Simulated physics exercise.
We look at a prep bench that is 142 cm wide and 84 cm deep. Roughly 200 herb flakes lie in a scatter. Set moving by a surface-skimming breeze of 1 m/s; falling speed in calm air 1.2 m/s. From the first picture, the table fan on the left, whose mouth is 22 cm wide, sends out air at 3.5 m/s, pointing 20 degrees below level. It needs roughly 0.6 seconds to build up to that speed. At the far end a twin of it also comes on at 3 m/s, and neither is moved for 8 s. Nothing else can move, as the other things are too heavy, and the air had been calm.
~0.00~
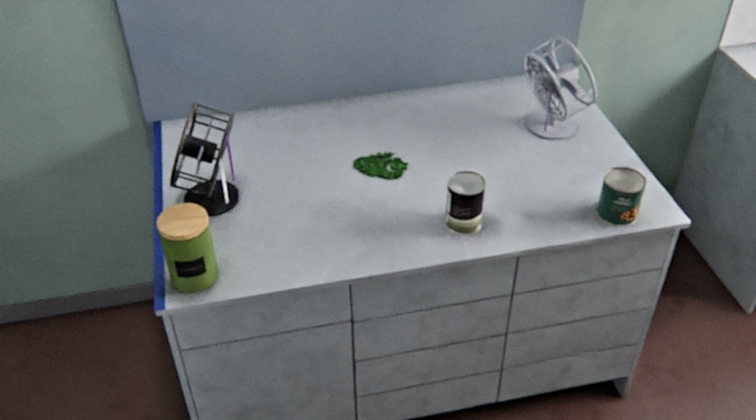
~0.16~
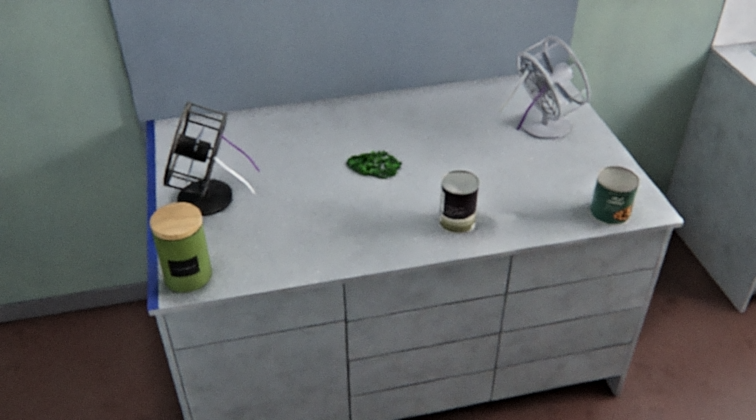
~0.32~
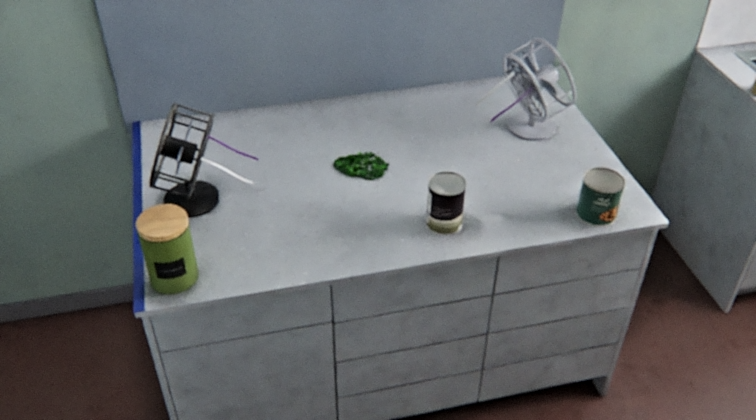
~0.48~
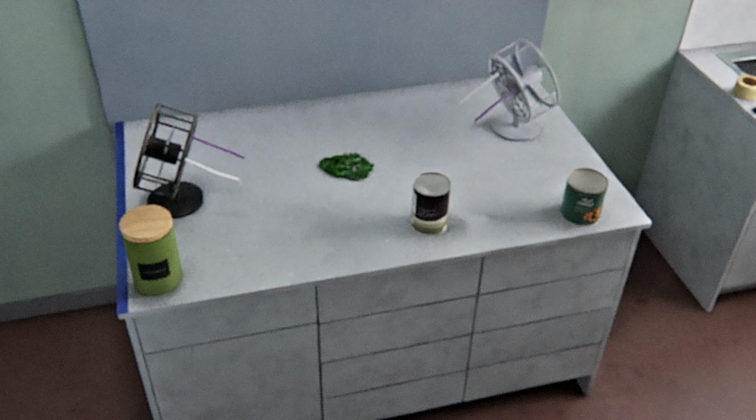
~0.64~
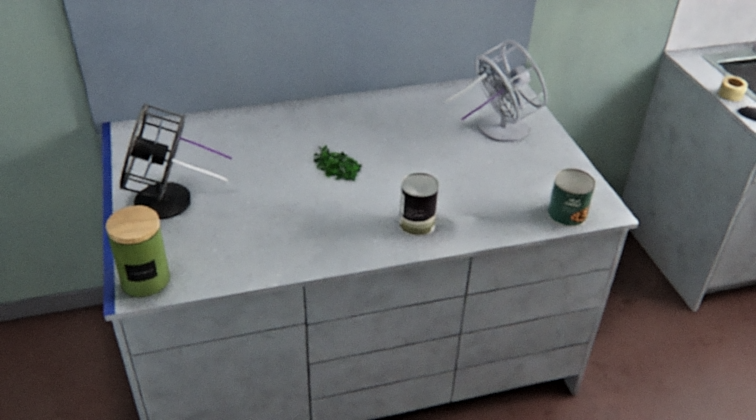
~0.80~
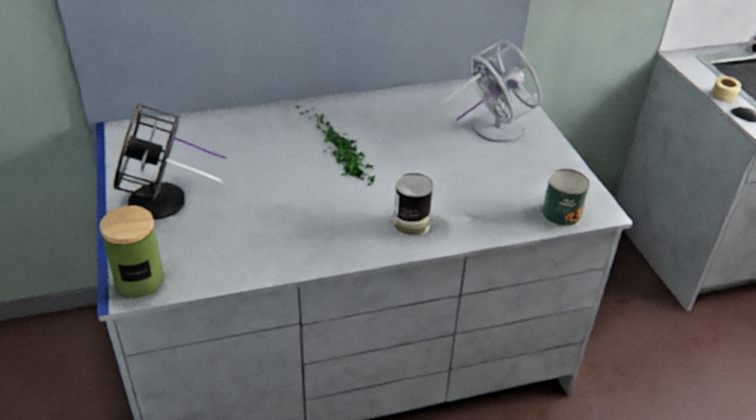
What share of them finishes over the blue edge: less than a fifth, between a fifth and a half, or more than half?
Count on beyond half of them.
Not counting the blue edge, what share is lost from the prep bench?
Near 10 %.
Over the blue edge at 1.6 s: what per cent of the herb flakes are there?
I'd put it at some 60 %.
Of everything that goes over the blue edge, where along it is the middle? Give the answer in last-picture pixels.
Close to pixel (96, 131).
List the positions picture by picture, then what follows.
The middle of the herb flakes is near (379, 166), none has stirred yet, the mouth of the table fan is at (203, 150) and that of the second one at (559, 79), in the first picture.
The middle of the herb flakes is near (373, 165), none has stirred yet and the blue edge is centred on (147, 202), in the second picture.
The middle of the herb flakes is near (360, 166), none has stirred yet, the top of a tin is at (447, 183) and the top of a jar is at (162, 220), in the third picture.
The middle of the herb flakes is near (345, 167) and none has stirred yet, in the fourth picture.
The middle of the herb flakes is near (337, 165), the farthest in sight from the table fan is at (360, 166) and about 25 % have left their places, in the fifth picture.
The middle of the herb flakes is near (344, 152), the farthest in sight from the table fan is at (313, 108) and about 90 % have left their places, in the sixth picture.
After 1.6 s the count stands so, 56 % are over the blue edge; the middle of those left on the top is near (179, 113).
After 2.6 s the count stands so, 91 % are over the blue edge.
After 4.4 s the count stands so, 92 % are over the blue edge.
After 8.0 s, at the end, 92 % are over the blue edge.
